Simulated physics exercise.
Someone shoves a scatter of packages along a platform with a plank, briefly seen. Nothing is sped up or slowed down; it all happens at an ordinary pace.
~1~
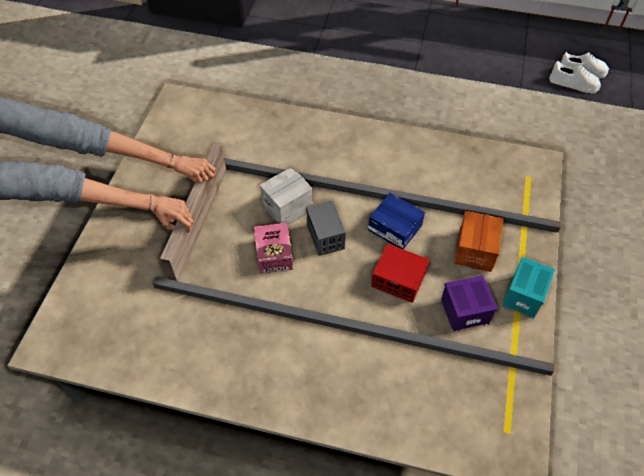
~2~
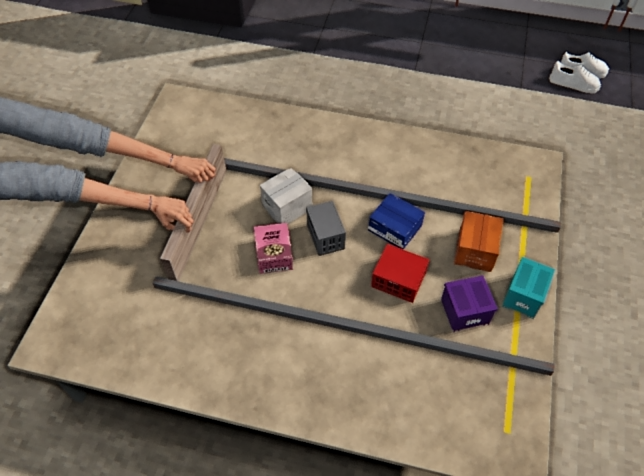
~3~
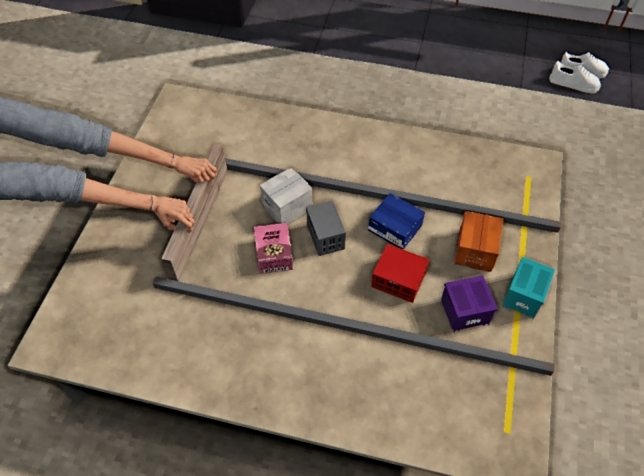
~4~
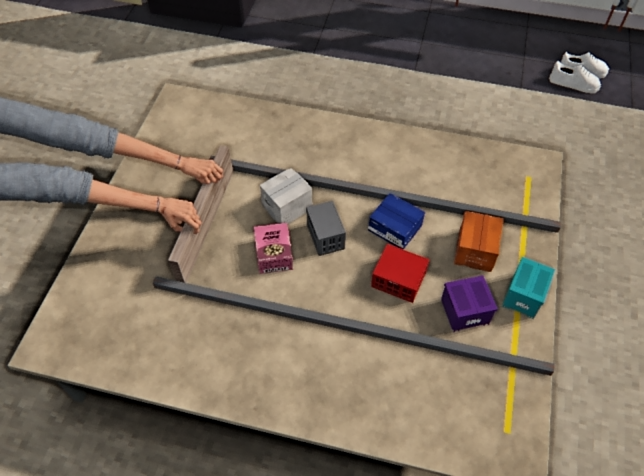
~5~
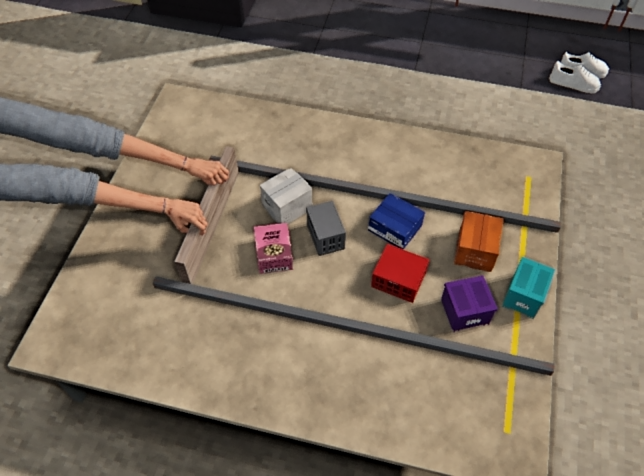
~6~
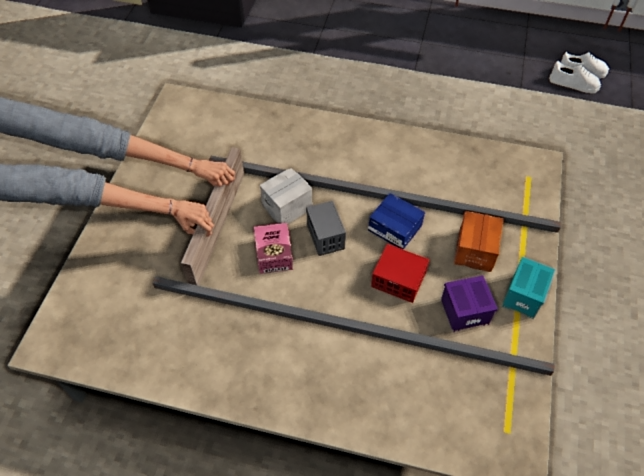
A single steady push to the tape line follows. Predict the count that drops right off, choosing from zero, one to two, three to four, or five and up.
More than four drop off.
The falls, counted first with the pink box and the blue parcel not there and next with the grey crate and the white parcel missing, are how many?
Well, the first time you'd get 3, and the next time 4.
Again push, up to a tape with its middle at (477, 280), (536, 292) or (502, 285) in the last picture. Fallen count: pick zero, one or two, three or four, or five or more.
Three to four; at least five; more than four.
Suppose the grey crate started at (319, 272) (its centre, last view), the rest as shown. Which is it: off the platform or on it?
From there it tumbles off.
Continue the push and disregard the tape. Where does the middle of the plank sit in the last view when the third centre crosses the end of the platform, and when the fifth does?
About (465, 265), then about (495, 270).
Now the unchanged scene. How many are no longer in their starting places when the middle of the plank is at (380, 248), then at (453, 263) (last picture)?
First 7, after that 8.
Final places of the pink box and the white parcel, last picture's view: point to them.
Result: One about (538, 311), other about (546, 236).
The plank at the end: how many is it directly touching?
The count in contact is 2.
Early on, none off yet; turquoise tote at rest near (528, 288); orange box at rest near (478, 242); purple tote at rest near (468, 304).
Finally, the number that fall off is five or more; lost, grey crate, blue parcel, red crate, purple tote, orange box and turquoise tote.
